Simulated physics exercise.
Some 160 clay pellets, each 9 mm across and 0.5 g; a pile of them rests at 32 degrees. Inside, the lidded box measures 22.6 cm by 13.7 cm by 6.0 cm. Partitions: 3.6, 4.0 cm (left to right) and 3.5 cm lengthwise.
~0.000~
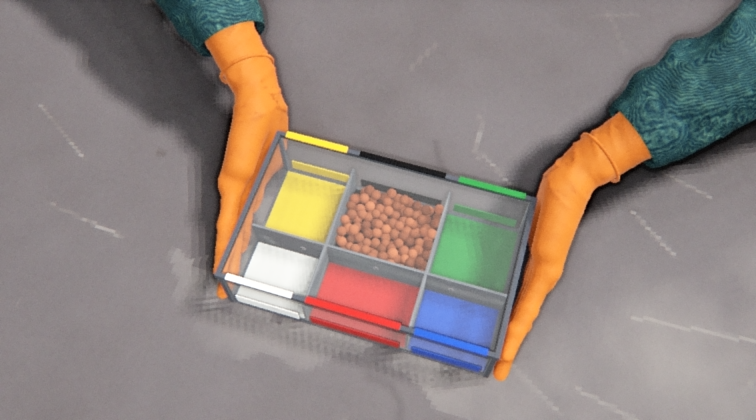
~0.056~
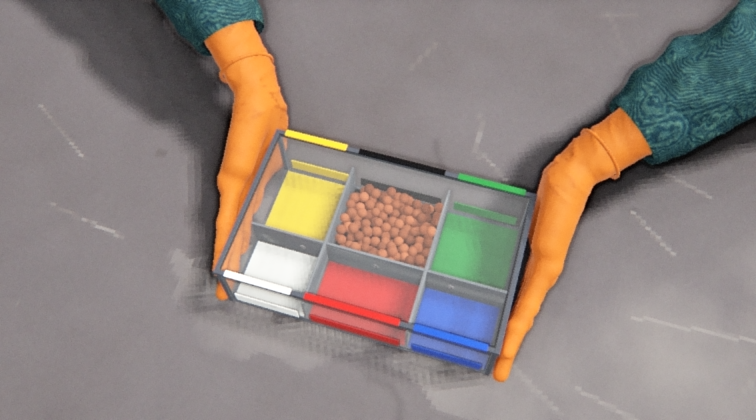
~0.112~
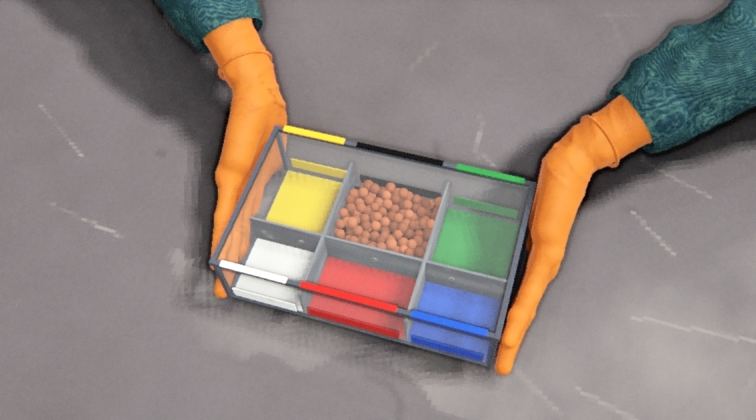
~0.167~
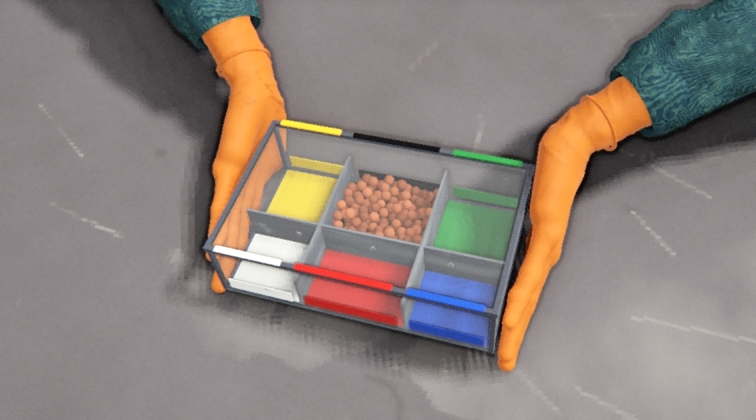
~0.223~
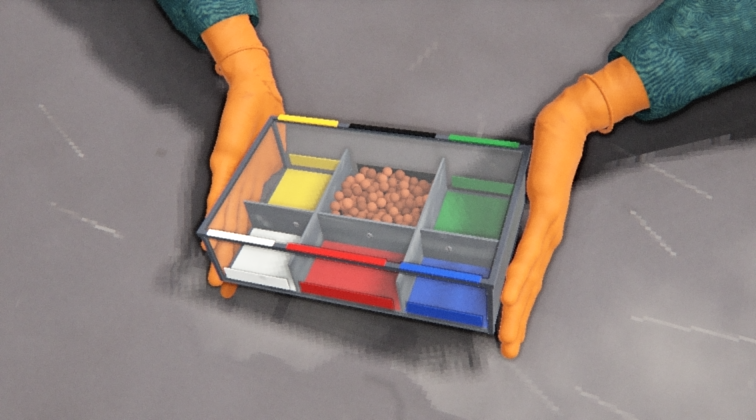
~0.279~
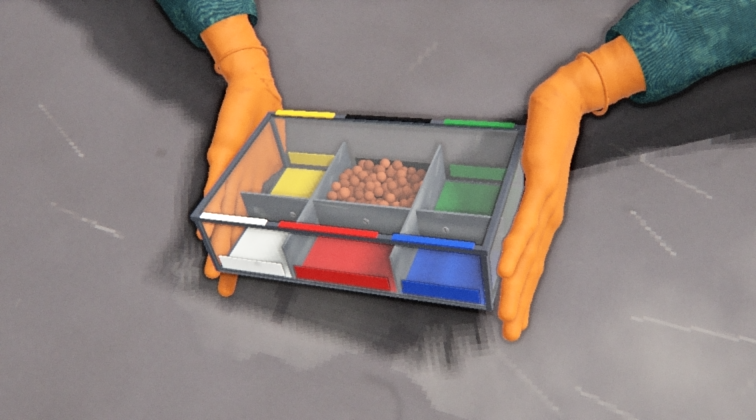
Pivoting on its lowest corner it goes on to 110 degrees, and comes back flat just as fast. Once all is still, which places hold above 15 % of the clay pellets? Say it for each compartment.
Red below, blue below, green below, yellow above, white below, black above.
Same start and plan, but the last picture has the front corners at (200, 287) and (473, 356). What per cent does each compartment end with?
Red 10, blue 0, green 0, yellow 0, white 80, black 10.
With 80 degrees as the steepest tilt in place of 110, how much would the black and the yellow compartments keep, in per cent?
Then: Black 85; yellow 15.
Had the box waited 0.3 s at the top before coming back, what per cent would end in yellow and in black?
Then: Yellow 30, black 70.
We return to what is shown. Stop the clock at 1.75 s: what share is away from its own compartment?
Some 30 per cent.
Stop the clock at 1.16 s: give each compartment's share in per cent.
Red 0; blue 0; green 0; yellow 20; white 0; black 80.
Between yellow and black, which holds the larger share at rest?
It is the black one.
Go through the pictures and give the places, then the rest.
In the first frame, box tilt 0 degrees, front corners at (221, 273) and (495, 353); black 100 %.
In the second frame, box tilt 1 degrees, front corners at (220, 270) and (495, 349).
In the third frame, box tilt 6 degrees, front corners at (216, 261) and (495, 335), lowest corner left back.
In the fourth frame, box tilt 12 degrees, front corners at (210, 247) and (493, 311), lowest corner left back.
In the fifth frame, box tilt 18 degrees, front corners at (204, 232) and (489, 282), lowest corner left back.
In the sixth frame, box tilt 24 degrees, front corners at (198, 216) and (483, 248), lowest corner left back; black 100 %. Its pace works out near 110 degrees a second.
After 1.16 s, tilt 109 degrees; yellow 20 %, black 80 %.
Then, at 1.75 s, tilt 47 degrees; yellow 30 %, black 70 %.
After 2.39 s, tilt 0 degrees; yellow 30 %, black 70 %.
By 3.3 s all is still; red 0 %, blue 0 %, green 0 %, yellow 30 %, white 0 %, black 70 %.
